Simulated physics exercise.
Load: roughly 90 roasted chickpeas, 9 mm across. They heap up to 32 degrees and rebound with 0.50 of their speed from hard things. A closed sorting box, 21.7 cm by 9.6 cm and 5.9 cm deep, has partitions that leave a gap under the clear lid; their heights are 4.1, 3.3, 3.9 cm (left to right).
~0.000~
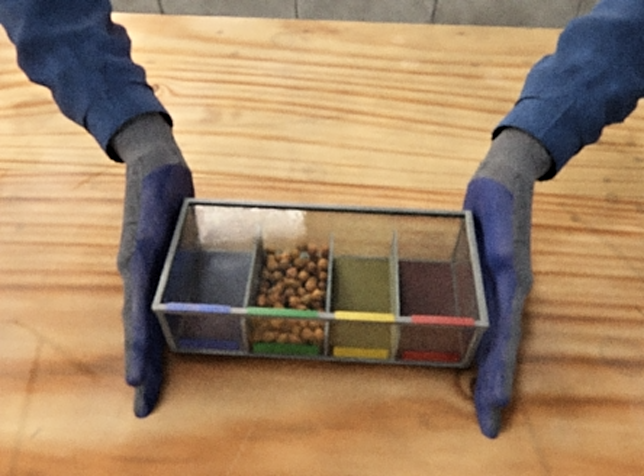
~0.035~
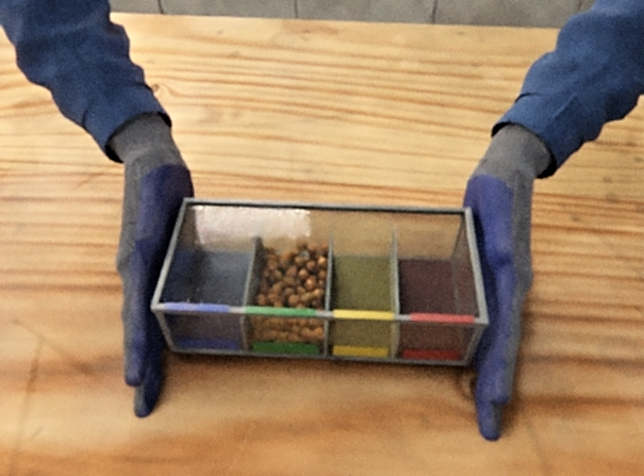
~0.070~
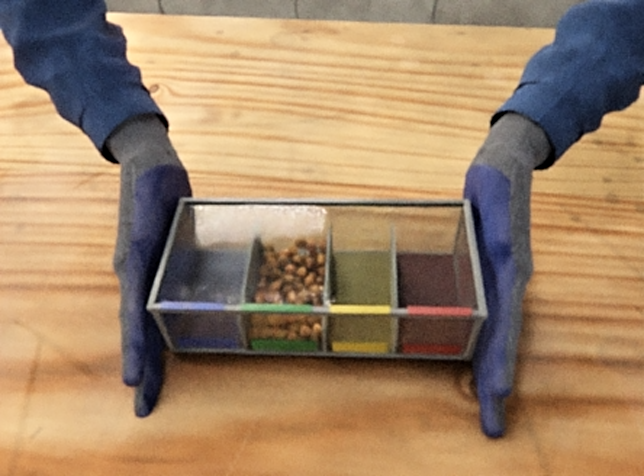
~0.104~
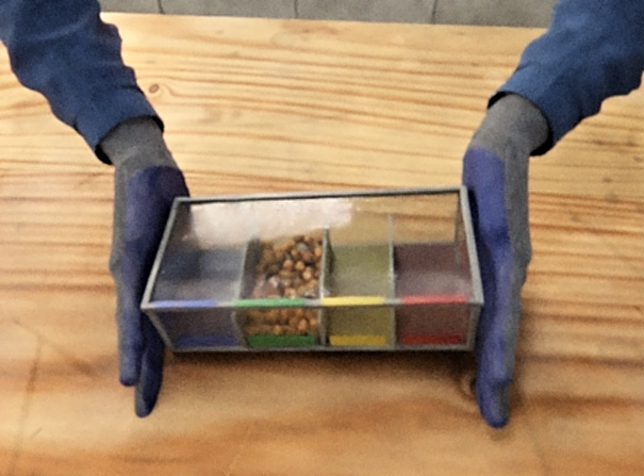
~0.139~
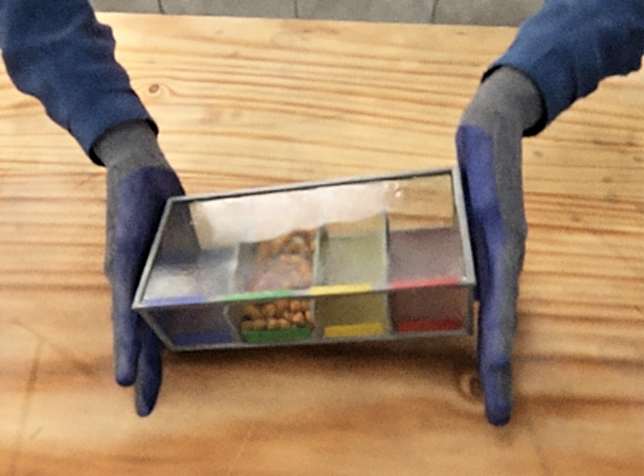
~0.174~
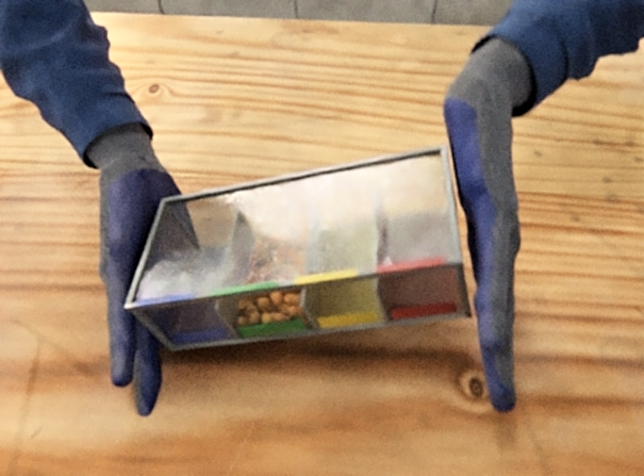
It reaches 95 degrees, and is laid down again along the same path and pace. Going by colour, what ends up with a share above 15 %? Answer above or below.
Red compartment: Below; blue compartment: Above; green compartment: Above; yellow compartment: Below.
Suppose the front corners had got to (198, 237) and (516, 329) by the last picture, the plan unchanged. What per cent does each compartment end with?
Red 70; blue 0; green 15; yellow 20.
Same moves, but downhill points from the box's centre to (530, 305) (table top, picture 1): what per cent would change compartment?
Some 75 per cent.
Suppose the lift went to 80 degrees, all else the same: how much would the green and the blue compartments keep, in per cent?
In that case green 100; blue 0.
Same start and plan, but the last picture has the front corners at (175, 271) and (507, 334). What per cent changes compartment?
It would be near 75 per cent.
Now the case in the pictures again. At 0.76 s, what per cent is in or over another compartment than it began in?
About 5 per cent.
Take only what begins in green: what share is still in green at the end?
About 60 per cent.
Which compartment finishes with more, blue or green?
It is the green one.
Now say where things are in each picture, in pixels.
The first picture shows box tilt 0 degrees, front corners at (160, 306) and (481, 323); green 100 %.
The second picture shows box tilt 1 degrees, front corners at (158, 306) and (481, 320).
The third picture shows box tilt 3 degrees, front corners at (155, 306) and (480, 312), lowest corner left back.
The fourth picture shows box tilt 7 degrees, front corners at (149, 305) and (476, 299), lowest corner left back.
The fifth picture shows box tilt 12 degrees, front corners at (141, 305) and (468, 280), lowest corner left back.
The sixth picture shows box tilt 18 degrees, front corners at (133, 305) and (455, 259), lowest corner left back; green 100 %. The box's pace is about 155 degrees a second.
Then, at 0.76 s, tilt 95 degrees; blue 5 %, green 95 %.
After 1.15 s, tilt 40 degrees; blue 40 %, green 60 %.
After 1.62 s, tilt 0 degrees; blue 40 %, green 60 %.
By 2.0 s all is still; red 0 %, blue 40 %, green 60 %, yellow 0 %.
